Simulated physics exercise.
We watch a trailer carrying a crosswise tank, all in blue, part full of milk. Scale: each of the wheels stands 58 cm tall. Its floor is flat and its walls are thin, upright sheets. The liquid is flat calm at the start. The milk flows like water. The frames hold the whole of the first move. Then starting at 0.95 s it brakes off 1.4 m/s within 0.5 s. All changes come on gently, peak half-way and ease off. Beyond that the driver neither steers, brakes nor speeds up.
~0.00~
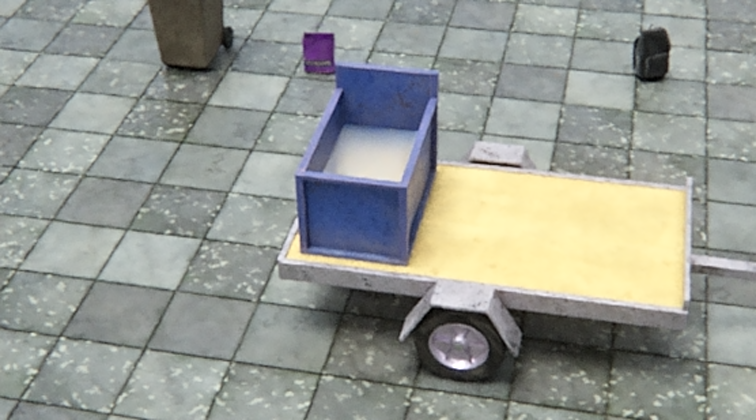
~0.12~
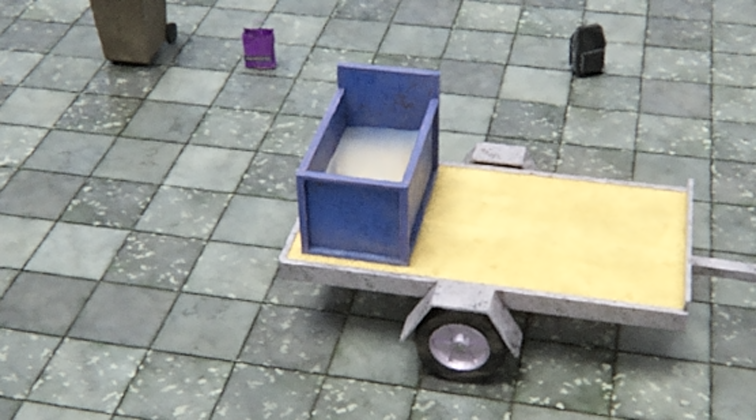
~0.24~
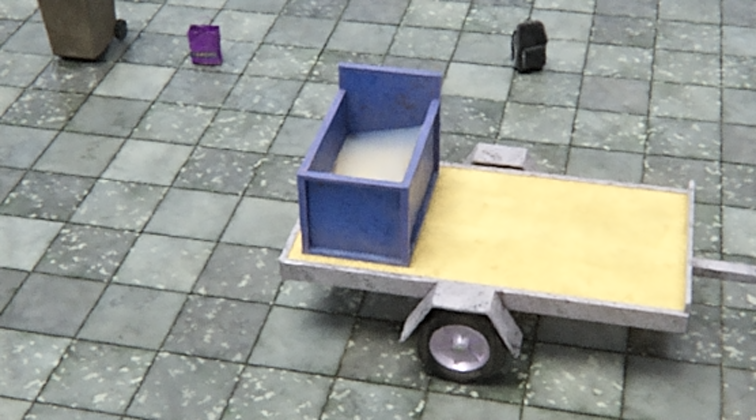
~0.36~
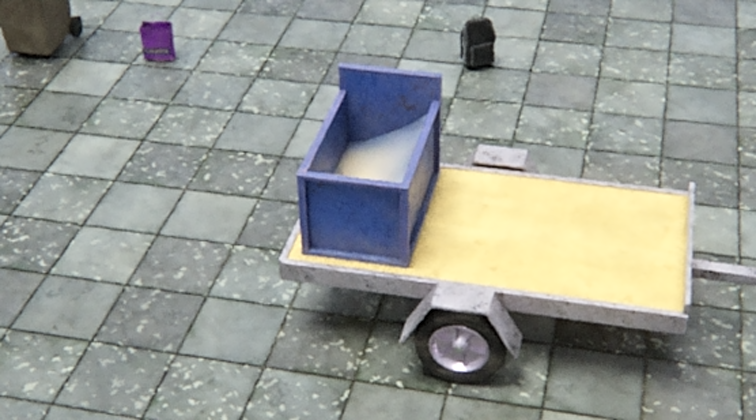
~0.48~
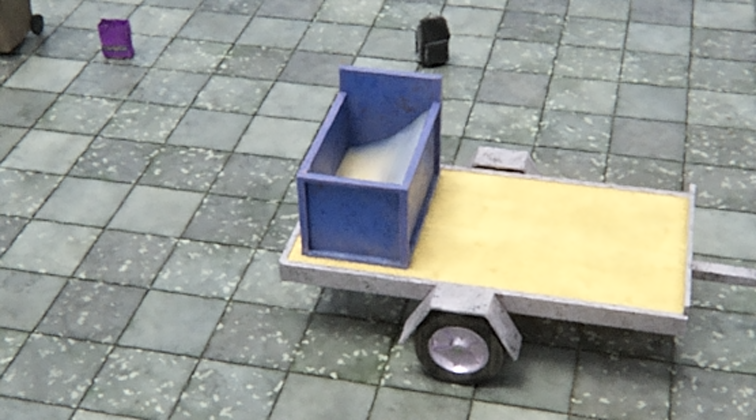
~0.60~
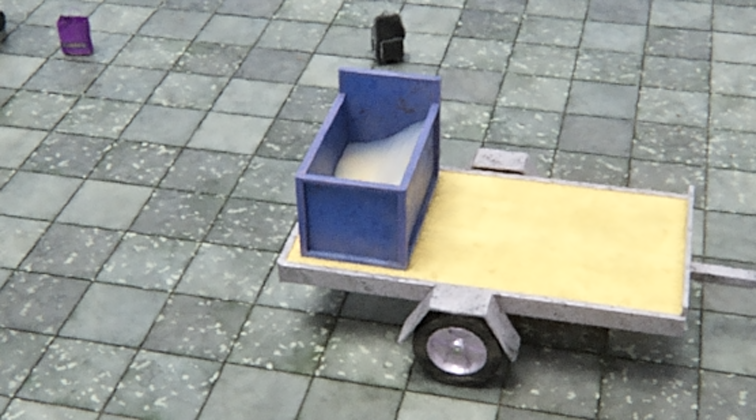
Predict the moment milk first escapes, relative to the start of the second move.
Answer: After.
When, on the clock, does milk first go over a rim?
Near 1.8 s.
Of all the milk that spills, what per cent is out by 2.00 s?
About 80 per cent.
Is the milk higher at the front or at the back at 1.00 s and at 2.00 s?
At the back, then the back.
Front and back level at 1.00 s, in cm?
Front 20 cm, back 50 cm.
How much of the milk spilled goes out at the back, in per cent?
About 0 per cent.
Then, 1.00 s in, front 20 cm, middle 28 cm, back 50 cm above the floor; no loss so far.
Then, 1.50 s in, front 64 cm, middle 21 cm, back 12 cm above the floor; no loss so far.
Then, 2.00 s in, front 12 cm, middle 28 cm, back 56 cm above the floor; the loss stands at 2 per cent, over the front.
Then, 4.43 s in, the loss stands at 2 per cent, over the front; the first of it left at about 1.80 s, and the second move began at 0.95 s.
